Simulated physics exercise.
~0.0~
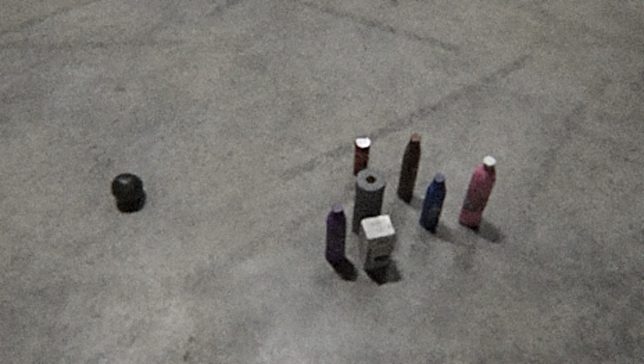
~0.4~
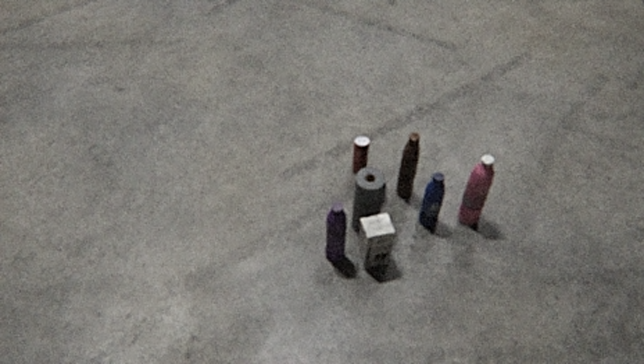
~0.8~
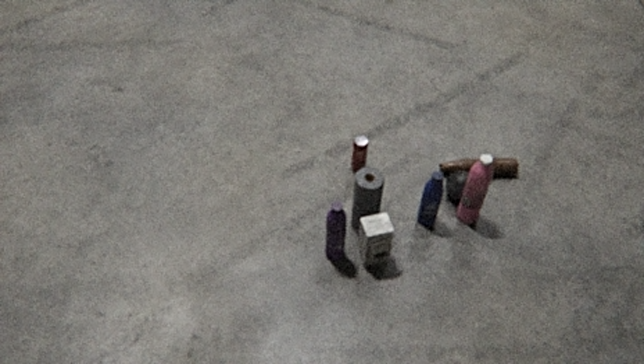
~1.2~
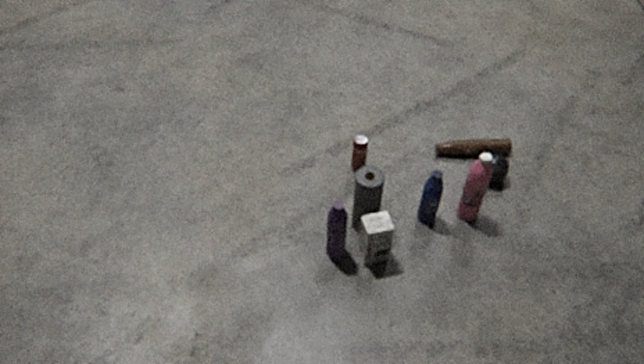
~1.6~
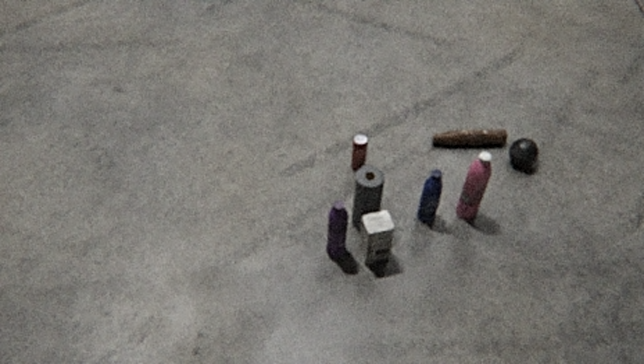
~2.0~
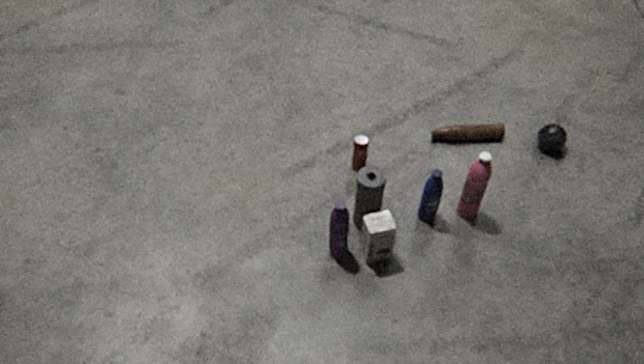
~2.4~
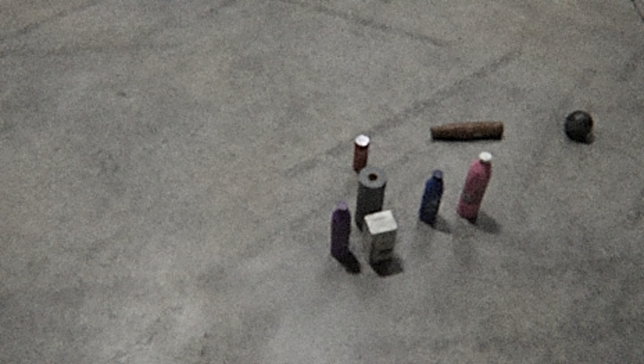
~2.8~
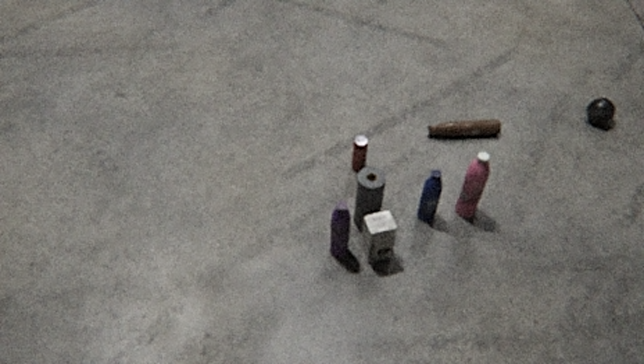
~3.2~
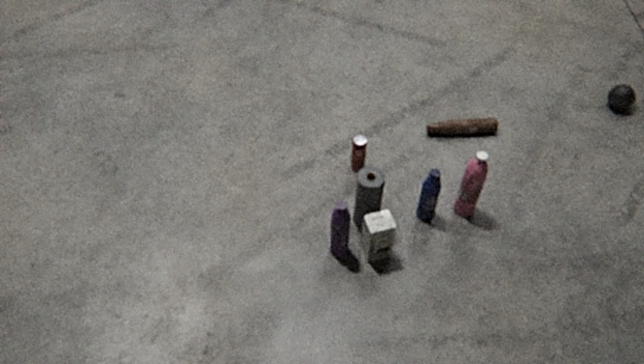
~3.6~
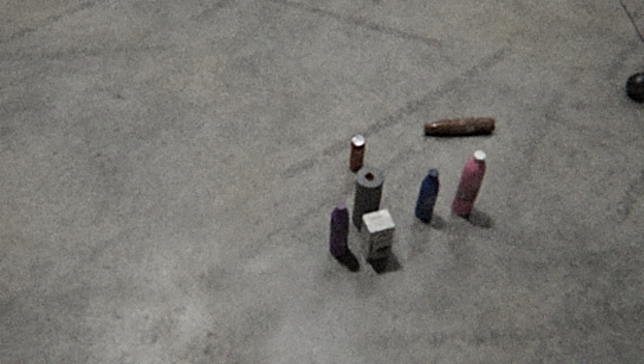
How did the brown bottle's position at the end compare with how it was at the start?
The brown bottle stood upright at the start, but by the end it was lying on its side on the floor.
On a bare grey floor, a black ball rolled in from the left, passed behind the front items and knocked over the brown bottle, then rolled on toward the upper right edge while the other bottles, can, roll and carton stayed standing.
